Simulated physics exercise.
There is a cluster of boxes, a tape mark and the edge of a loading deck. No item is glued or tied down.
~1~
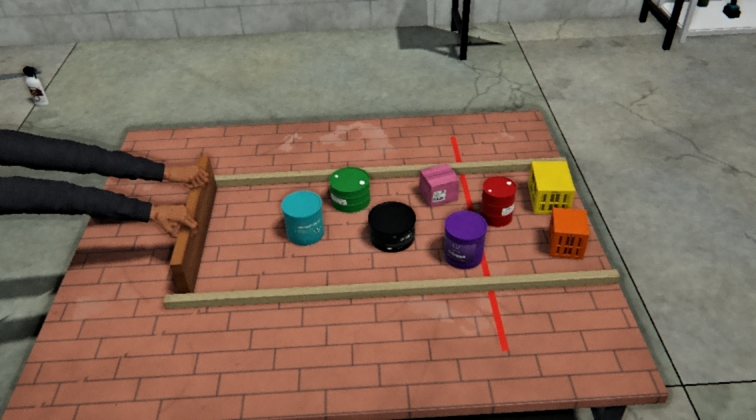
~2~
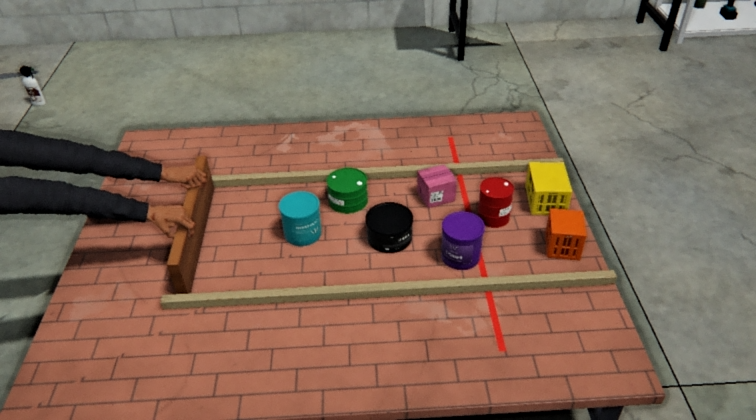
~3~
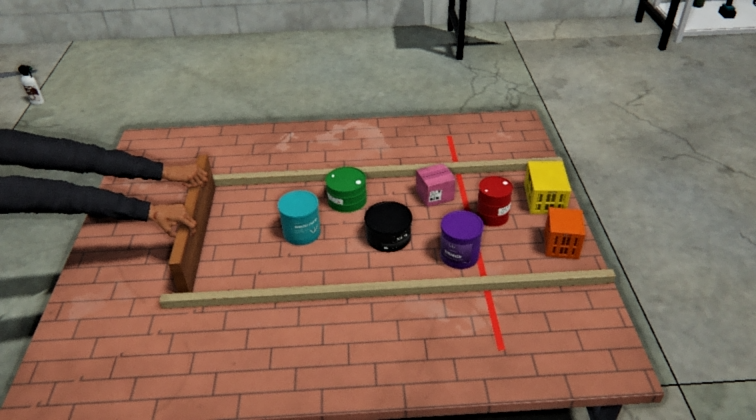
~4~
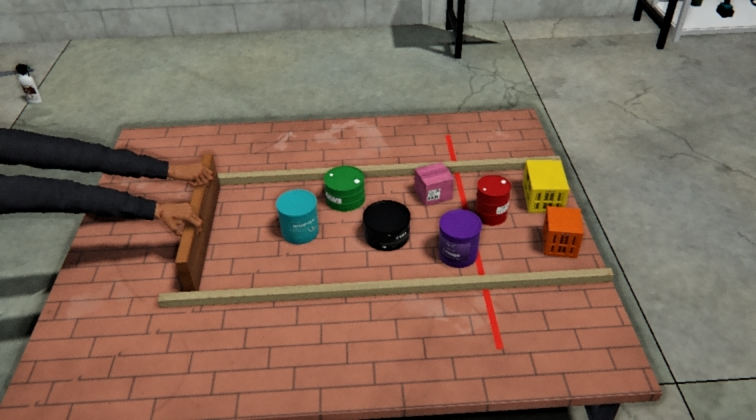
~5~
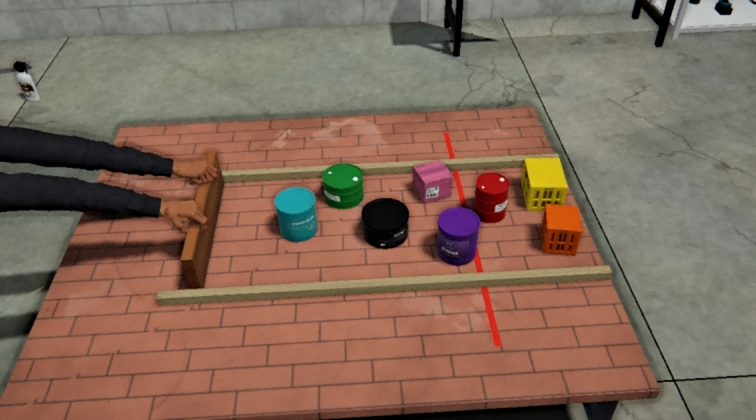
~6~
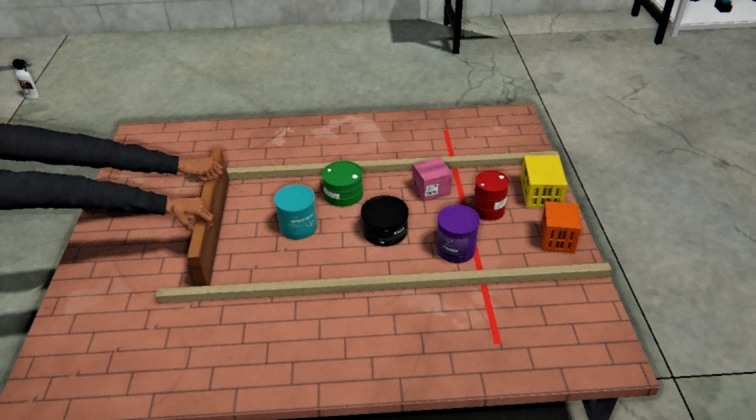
Two hands slide a wooden plank slightly right toward containers and boxes that stay still.
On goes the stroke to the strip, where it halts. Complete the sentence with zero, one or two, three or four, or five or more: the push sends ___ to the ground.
The push sends zero to the ground.
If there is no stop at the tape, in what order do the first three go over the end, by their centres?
The order is the yellow crate, then the orange crate, then the pink parcel.
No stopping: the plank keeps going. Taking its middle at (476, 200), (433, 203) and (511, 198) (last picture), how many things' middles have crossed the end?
Over the end: 0, 0, 2.
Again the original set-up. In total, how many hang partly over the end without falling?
I'd put it at 0.
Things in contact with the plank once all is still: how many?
The figure is 3.
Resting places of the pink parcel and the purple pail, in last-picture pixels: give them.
Near (514, 174) and (500, 246).
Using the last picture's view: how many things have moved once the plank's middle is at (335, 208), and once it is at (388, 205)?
At the first place 3, at the second 5.
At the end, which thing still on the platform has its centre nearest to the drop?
Foremost is the yellow crate.
Soon after, none off yet; yellow crate at rest near (543, 181); orange crate at rest near (560, 227); red canister at rest near (490, 196).
At rest, the number that fall off is zero.
